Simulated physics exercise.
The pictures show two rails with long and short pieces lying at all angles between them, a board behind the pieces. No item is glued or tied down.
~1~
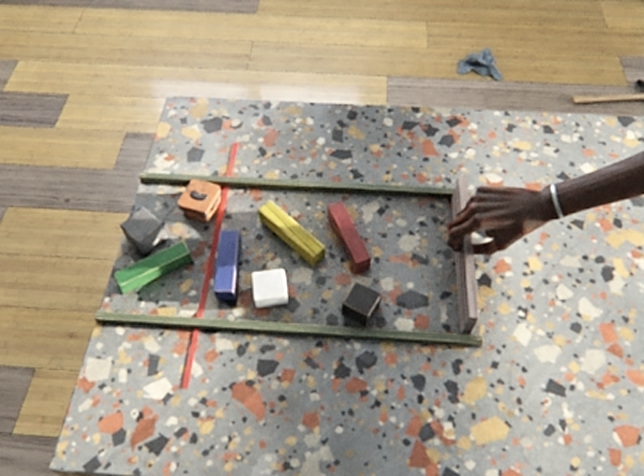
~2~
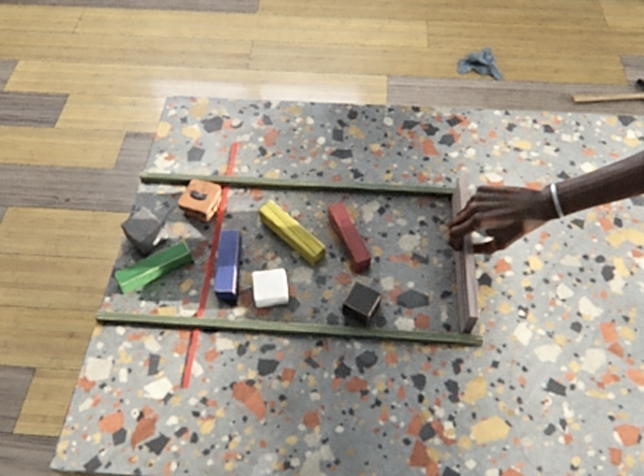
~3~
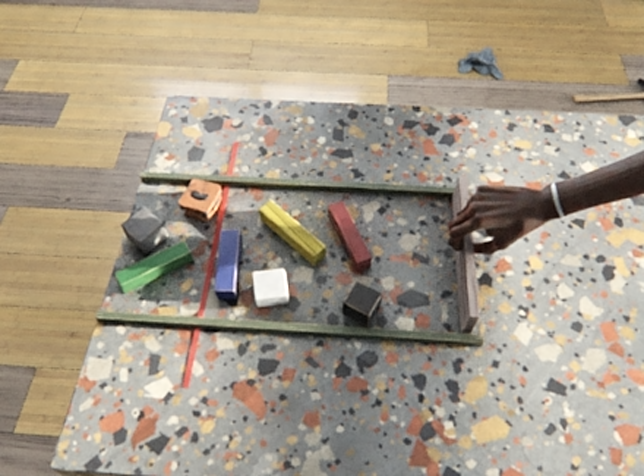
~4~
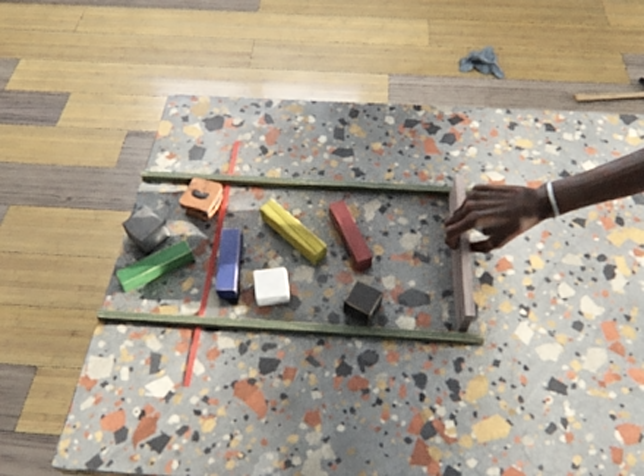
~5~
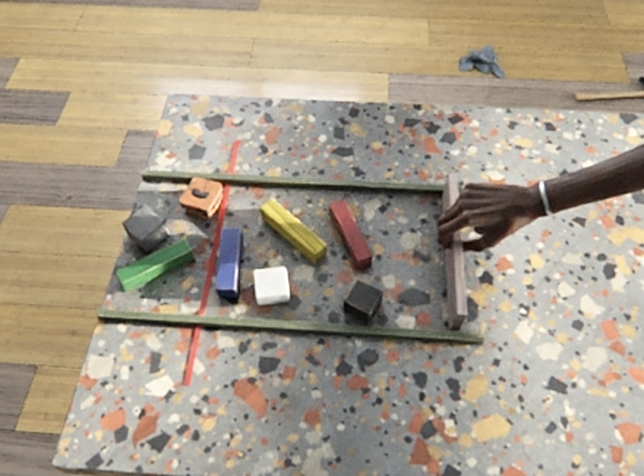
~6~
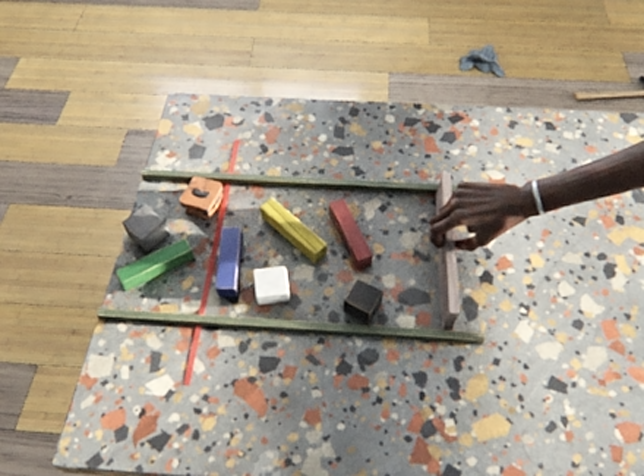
On a speckled mat over a wooden floor, a hand slides a board slightly left between rails behind scattered, unmoving coloured blocks.
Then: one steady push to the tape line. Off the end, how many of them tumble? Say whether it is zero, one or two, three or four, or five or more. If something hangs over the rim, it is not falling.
I would say zero.
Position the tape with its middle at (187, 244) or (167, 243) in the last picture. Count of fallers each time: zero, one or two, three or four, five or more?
For the first tape the count would be just one or two, for the second three to four.
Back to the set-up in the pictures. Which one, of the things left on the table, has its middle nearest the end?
It's the grey block.
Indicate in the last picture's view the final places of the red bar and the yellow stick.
You'll find the red bar at roughly (210, 225) and the yellow stick at roughly (194, 222).
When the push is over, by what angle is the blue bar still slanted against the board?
I'd estimate about 20 degrees.
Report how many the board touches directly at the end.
It touches 2.
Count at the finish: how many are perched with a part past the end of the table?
Things overhanging at the end: 2.
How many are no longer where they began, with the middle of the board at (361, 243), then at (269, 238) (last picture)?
Tally at point one: 2; at point two: 5.
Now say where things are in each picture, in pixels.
In the first picture, grey block (144, 231); green bar (154, 267); orange case (201, 201); board (464, 252); tape (214, 249).
In the second picture, green bar (155, 267); yellow stick (292, 233).
In the third picture, orange case (202, 201); black block (362, 303).
In the fourth picture, grey block (146, 230); board (461, 250).
In the fifth picture, green bar (156, 265); white block (272, 286).
In the sixth picture, grey block (146, 228); green bar (156, 265); orange case (203, 199); board (446, 248); tape (215, 246).
A little later, none off yet; grey block at rest near (146, 228); green bar at rest near (156, 265); orange case at rest near (203, 199).
When it is over, the number that fall off is zero.
